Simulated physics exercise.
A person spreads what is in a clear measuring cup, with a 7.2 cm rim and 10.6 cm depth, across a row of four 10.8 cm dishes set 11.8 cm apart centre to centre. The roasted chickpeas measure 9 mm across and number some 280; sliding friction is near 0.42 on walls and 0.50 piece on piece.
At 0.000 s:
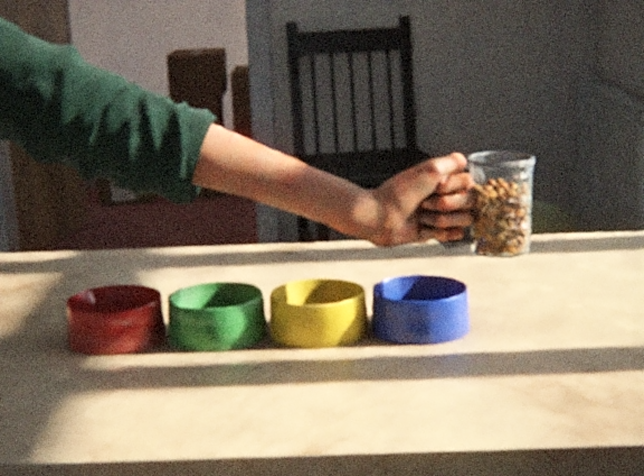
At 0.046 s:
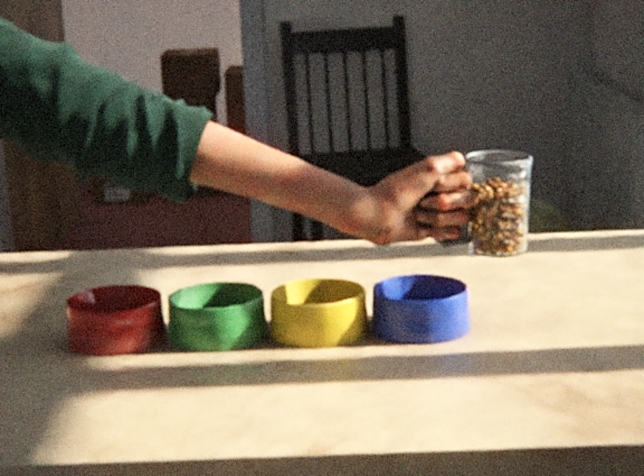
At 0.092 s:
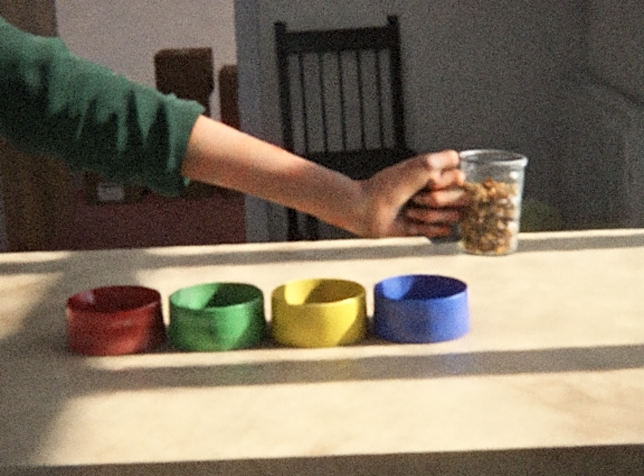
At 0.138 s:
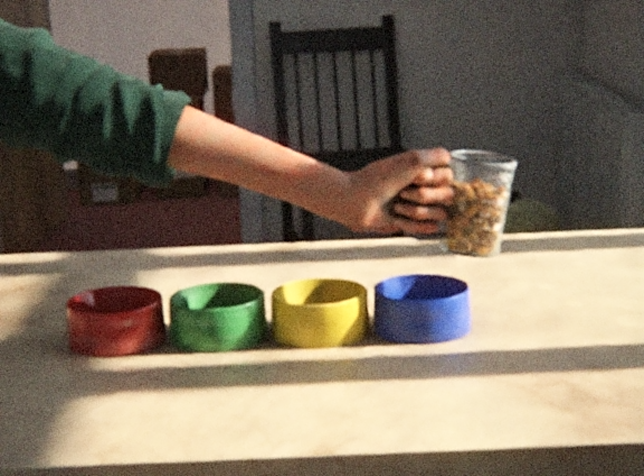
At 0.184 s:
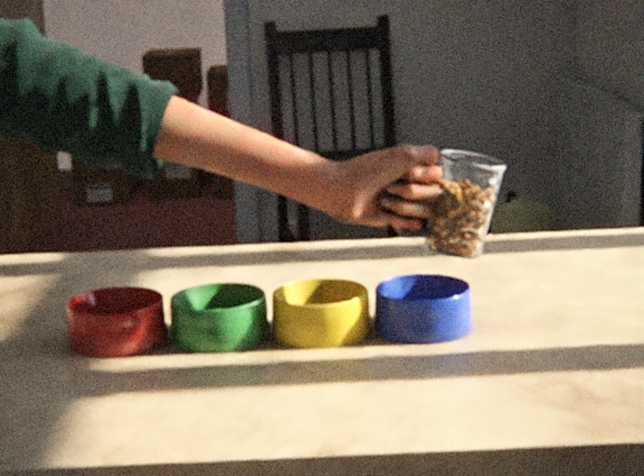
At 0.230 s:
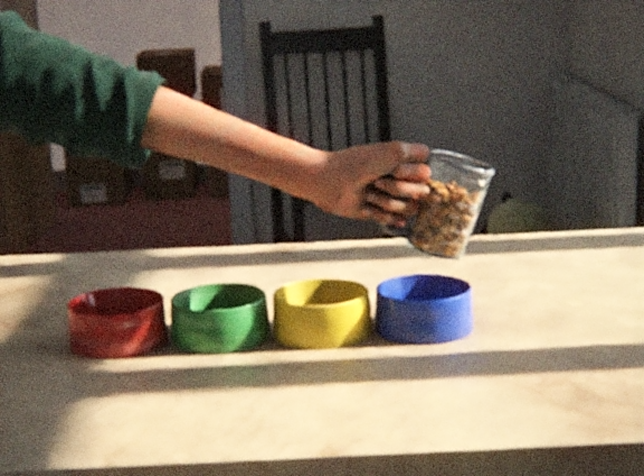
A hand reaching in from the left in a green sleeve holds a clear cup of golden-brown pieces above a sunlit, pale table, seen from the front and slightly above. Red, green, yellow and blue dishes stand in a row from left to right, with a dark chair behind. The hand carries the cup a little left, tilting its top rightward increasingly, while the camera drifts slightly sideways.
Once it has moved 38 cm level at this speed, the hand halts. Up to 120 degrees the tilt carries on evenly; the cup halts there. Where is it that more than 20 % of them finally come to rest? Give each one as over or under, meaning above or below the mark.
Red: Under, blue: Under, green: Over, yellow: Under, counter: Under.
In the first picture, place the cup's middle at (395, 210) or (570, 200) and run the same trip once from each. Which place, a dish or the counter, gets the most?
Largest amount - try one: Red, try two: Yellow.
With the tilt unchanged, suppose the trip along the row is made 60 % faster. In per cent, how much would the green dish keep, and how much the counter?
In that case: Green 100, and counter 0.
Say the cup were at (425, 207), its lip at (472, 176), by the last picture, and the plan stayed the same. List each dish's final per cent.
Red 0, blue 0, green 100, yellow 0.
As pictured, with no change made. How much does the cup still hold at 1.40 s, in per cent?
Some 50 %.
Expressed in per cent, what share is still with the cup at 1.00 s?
I'd put it at roughly 100 per cent.
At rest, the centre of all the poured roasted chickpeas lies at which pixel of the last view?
I'd say roughly (228, 320).
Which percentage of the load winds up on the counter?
Some 0 in a hundred.
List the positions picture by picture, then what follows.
The first picture shows cup at (500, 205), tilt 0 degrees, lip at (532, 158), moved 0.0 cm; middle of the pieces at (500, 219); blue dish at (420, 288); yellow dish at (318, 292); green dish at (216, 295); red dish at (114, 299).
The second picture shows cup at (498, 204), tilt 1 degrees, lip at (530, 157), moved 0.3 cm; middle of the pieces at (497, 218).
The third picture shows cup at (489, 204), tilt 4 degrees, lip at (524, 159), moved 1.3 cm; middle of the pieces at (488, 218).
The fourth picture shows cup at (476, 204), tilt 8 degrees, lip at (514, 162), moved 2.9 cm; middle of the pieces at (474, 218).
The fifth picture shows cup at (462, 205), tilt 13 degrees, lip at (503, 165), moved 4.6 cm; middle of the pieces at (459, 219).
The sixth picture shows cup at (448, 206), tilt 18 degrees, lip at (492, 170), moved 6.3 cm; middle of the pieces at (443, 219); blue dish at (423, 288); yellow dish at (321, 292); green dish at (218, 297); red dish at (116, 302). Its pace works out near 105 degrees a second; the hand travels 37 cm a second.
After 0.69 s, tilt 67 degrees; cup holds 100 %.
After 1.00 s, tilt 99 degrees; cup holds 100 %.
Then, at 1.40 s, tilt 120 degrees; cup holds 50 %, green 45 %.
At rest (2.2 s), red 0 %, blue 0 %, green 100 %, yellow 0 %, counter 0 %.
